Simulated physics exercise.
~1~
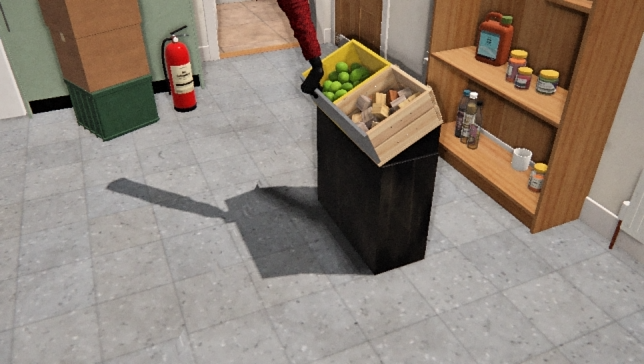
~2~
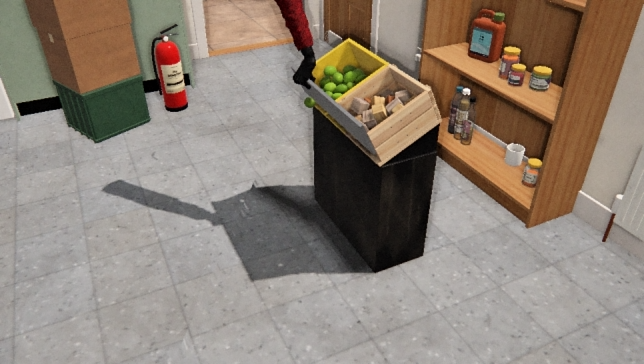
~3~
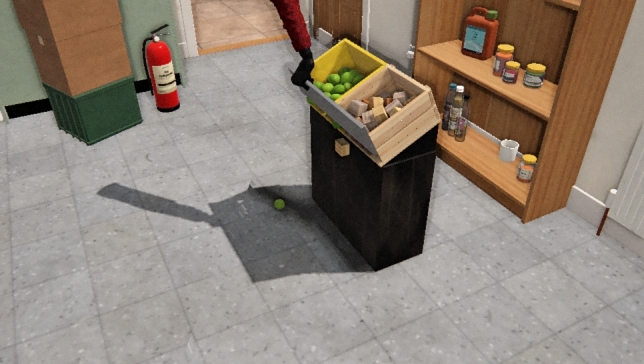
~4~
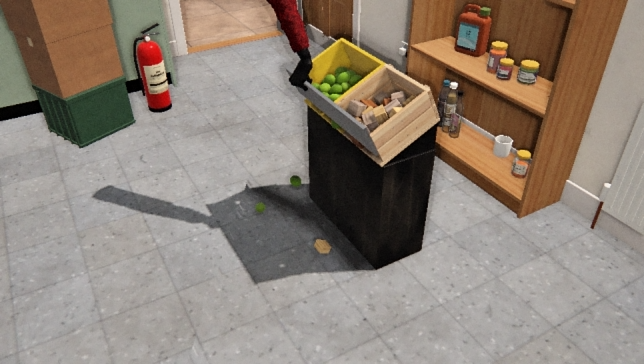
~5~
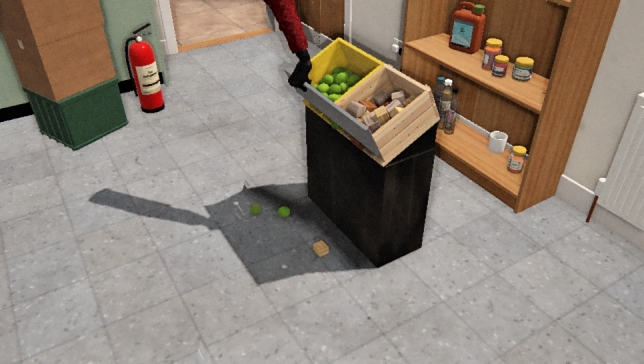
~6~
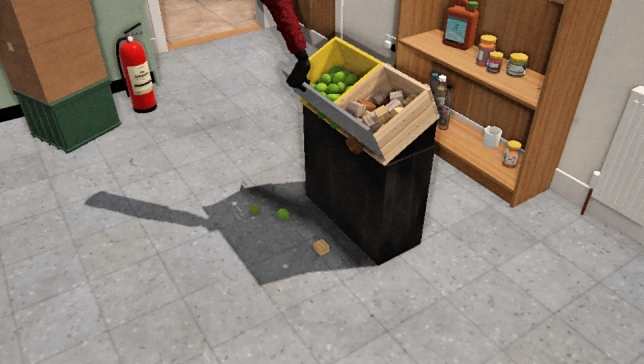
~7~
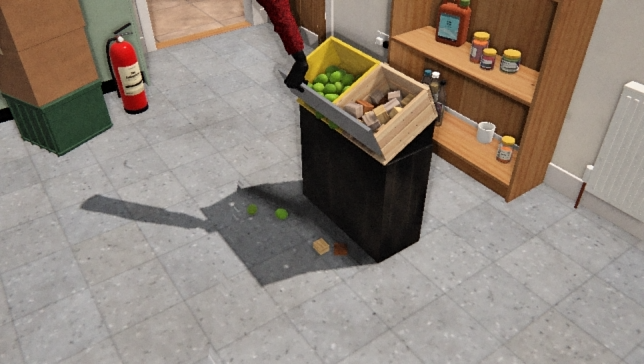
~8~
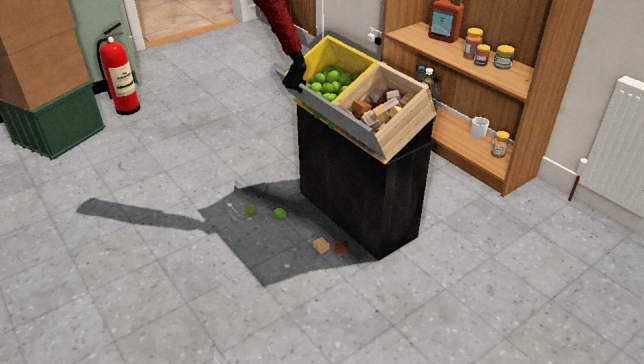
A few limes and wooden blocks tumbled one after another over the lowered front of two sloping bins, one yellow and one wooden, as a gloved hand stayed at the yellow one; two limes and two blocks ended up on the tiled floor.
